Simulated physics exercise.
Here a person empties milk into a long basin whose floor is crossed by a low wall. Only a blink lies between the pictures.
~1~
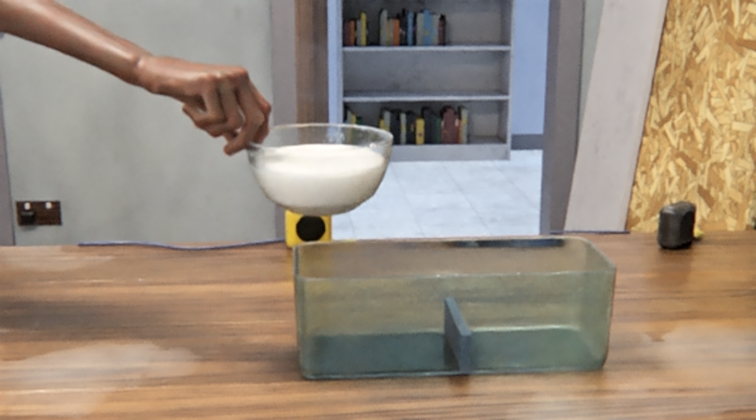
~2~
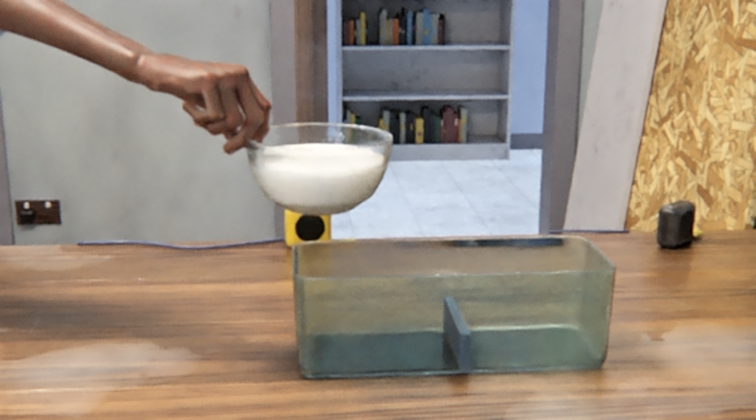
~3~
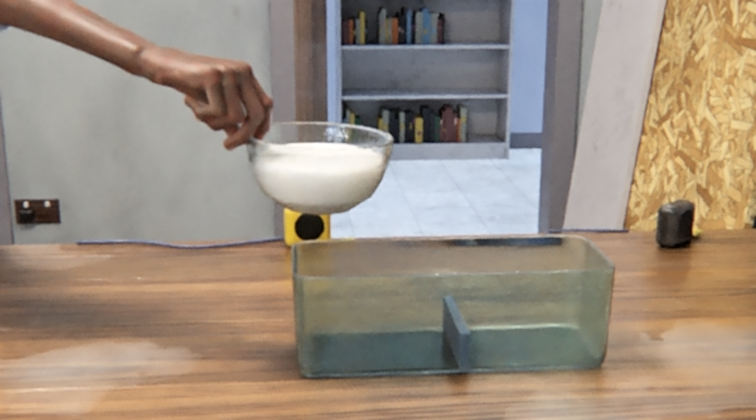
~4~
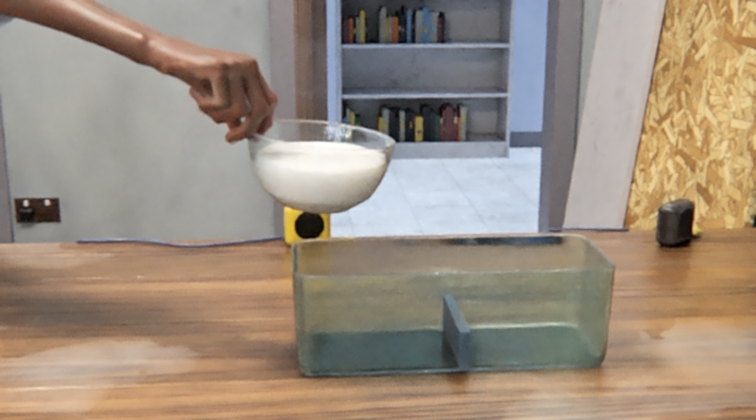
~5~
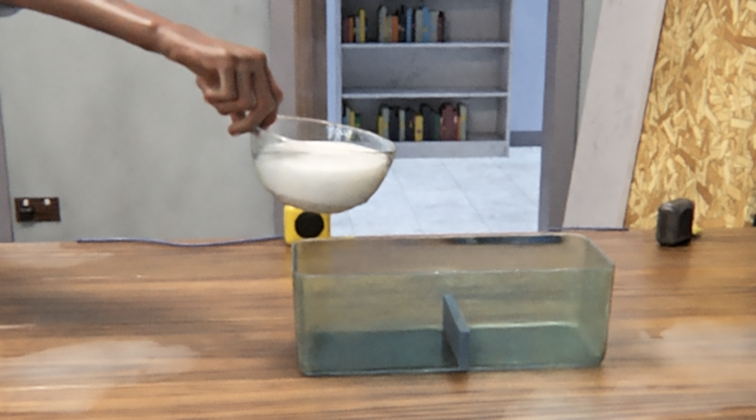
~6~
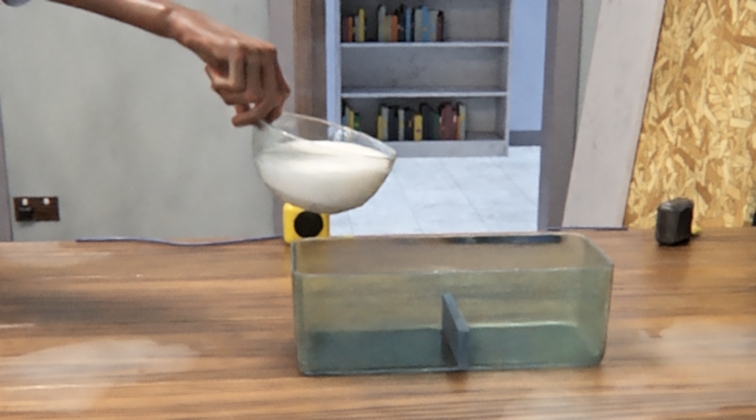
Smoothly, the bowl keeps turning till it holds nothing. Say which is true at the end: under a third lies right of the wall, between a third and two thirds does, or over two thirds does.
Under a third lies right of the wall.
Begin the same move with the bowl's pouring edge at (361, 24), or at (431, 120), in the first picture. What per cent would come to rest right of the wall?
First try 10 %, second try 65 %.
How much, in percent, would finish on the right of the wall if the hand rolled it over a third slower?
Around 20 percent ends up there.
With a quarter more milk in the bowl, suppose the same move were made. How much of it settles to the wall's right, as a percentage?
It should come out close to 25 per cent.
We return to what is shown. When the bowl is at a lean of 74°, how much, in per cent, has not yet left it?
It still holds close to 45 per cent at that lean.
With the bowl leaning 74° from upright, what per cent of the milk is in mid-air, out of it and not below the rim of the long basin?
I'd put it at roughly 30 percent of it.
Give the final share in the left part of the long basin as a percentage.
Close to 85 per cent.
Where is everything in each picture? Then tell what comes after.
It leans 0°; its right rim is at (391, 138); the milk meets the walls at (252, 158) and (386, 156); the long basin's rim runs from (294, 262) to (601, 255); the wall's top is at (457, 316), in the first picture.
It leans 1°; its right rim is at (391, 138); the milk meets the walls at (252, 157) and (385, 156), in the second picture.
It leans 3°; its right rim is at (392, 140); the milk meets the walls at (252, 155) and (385, 156), in the third picture.
It leans 6°; its right rim is at (393, 143); the milk meets the walls at (253, 153) and (386, 156), in the fourth picture.
It leans 11°; its right rim is at (395, 148); the milk meets the walls at (255, 153) and (389, 156), in the fifth picture.
It leans 17°; its right rim is at (395, 155); the milk meets the walls at (257, 153) and (391, 156), in the sixth picture.
A moment on, the bowl is tipped part way and 44 per cent is still to pour, 23 is left of the wall and 2 right of it.
Next, the bowl is tipped right over and 3 per cent is still to pour, 84 is left of the wall and 9 right of it.
Then the bowl is tipped right over and 0 per cent is still to pour, 87 is left of the wall and 11 right of it.
Later the bowl is tipped right over and 0 per cent is still to pour, 86 is left of the wall and 12 right of it.
Finally, 86 per cent lies left of the wall, 12 right of it and 2 outside.
